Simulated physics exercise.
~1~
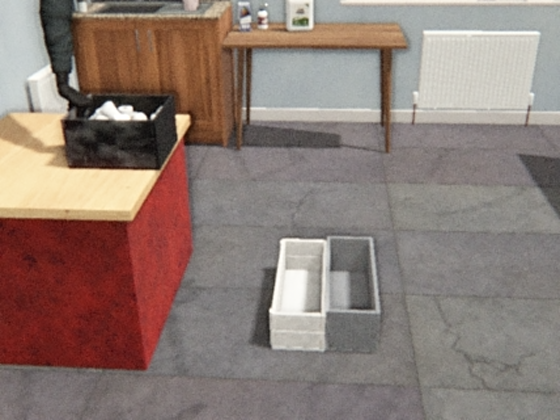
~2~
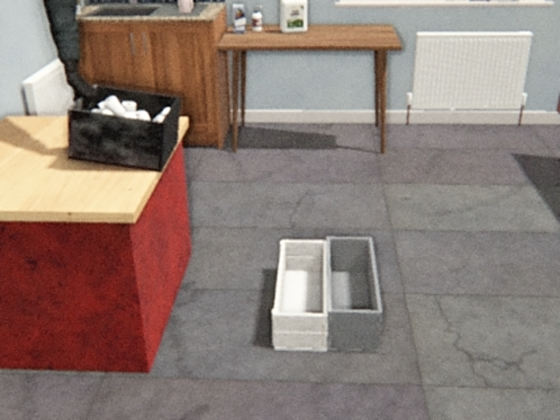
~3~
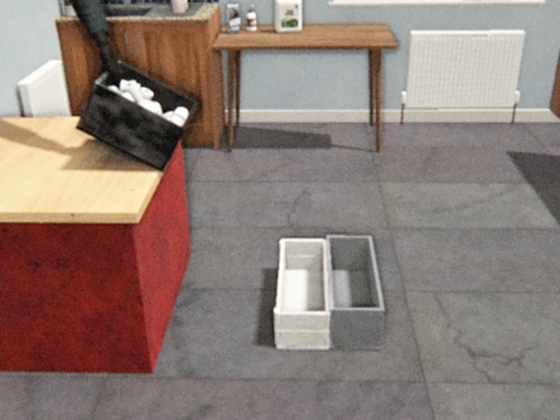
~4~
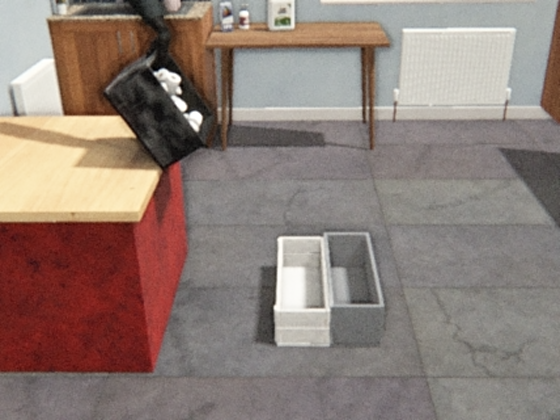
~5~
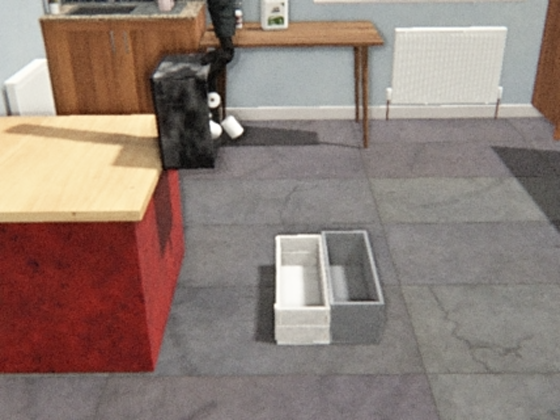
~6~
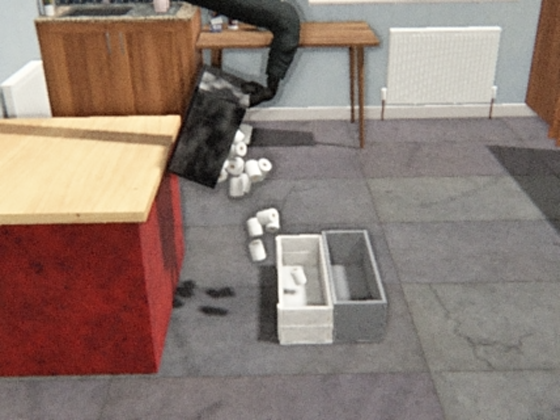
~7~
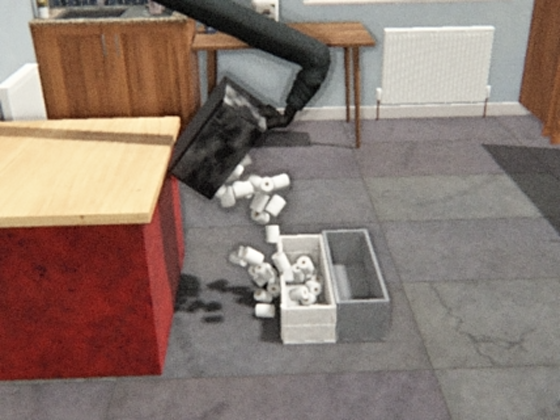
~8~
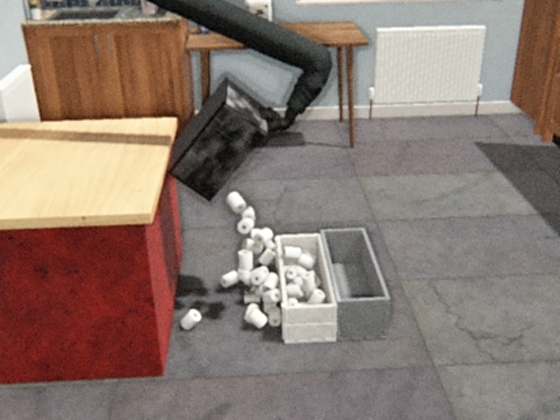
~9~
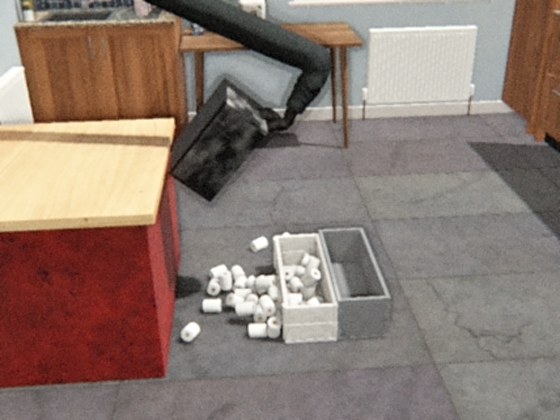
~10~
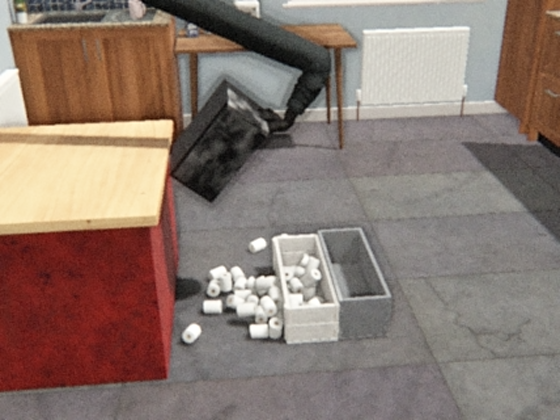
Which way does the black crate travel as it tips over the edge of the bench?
The black crate moves to the right as it tips over the edge of the bench.
